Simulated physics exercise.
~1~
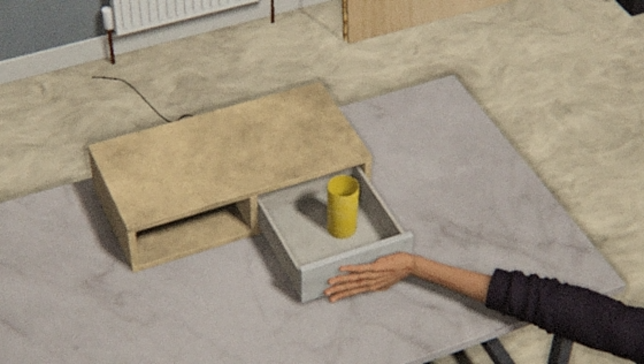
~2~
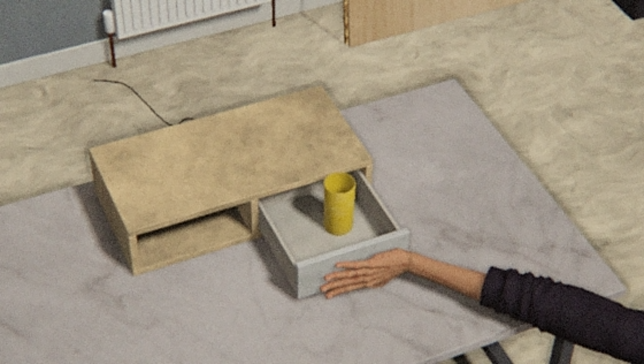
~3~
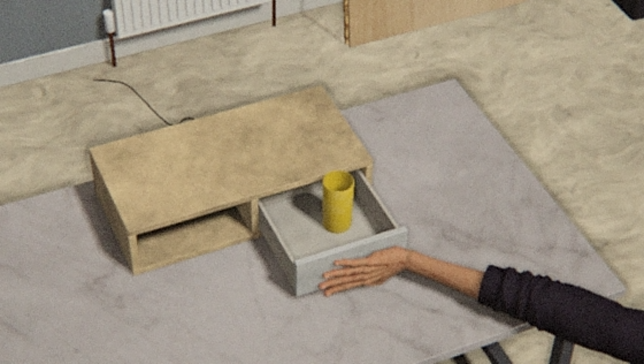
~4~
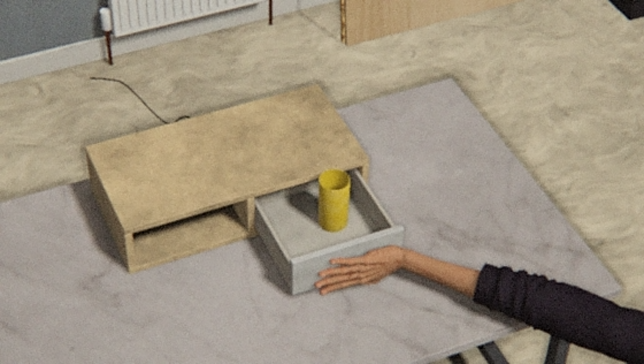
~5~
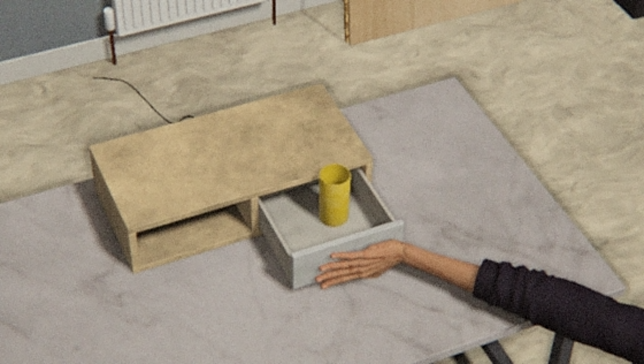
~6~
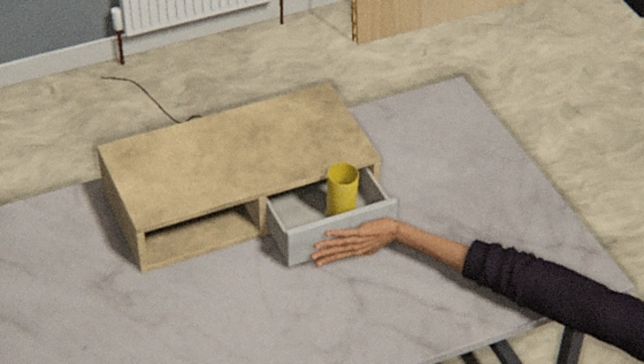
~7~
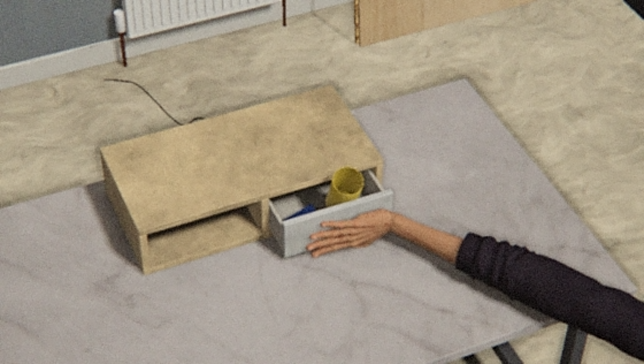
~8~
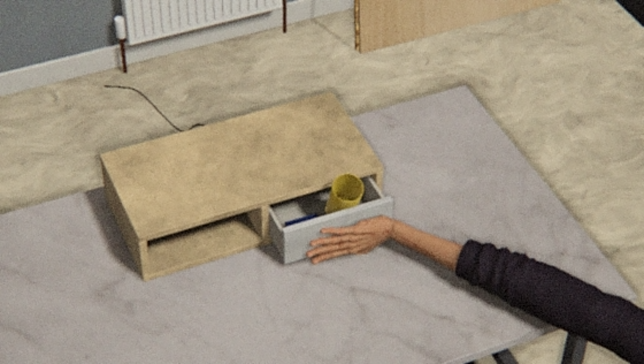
At first, a hand rests against the front of a grey drawer pulled well out of a low wooden chest on a marble-patterned table, with a yellow beaker standing upright inside. The hand pushes gently, and the drawer slides slowly inward, carrying the beaker along. It then moves farther in, until the beaker stands close to the chest's front edge. As the drawer goes deeper, the beaker tilts against the chest, and something blue shows beside it. The hand stays pressed to the front, but the drawer stops short and remains ajar, with the beaker still leaning in the gap.
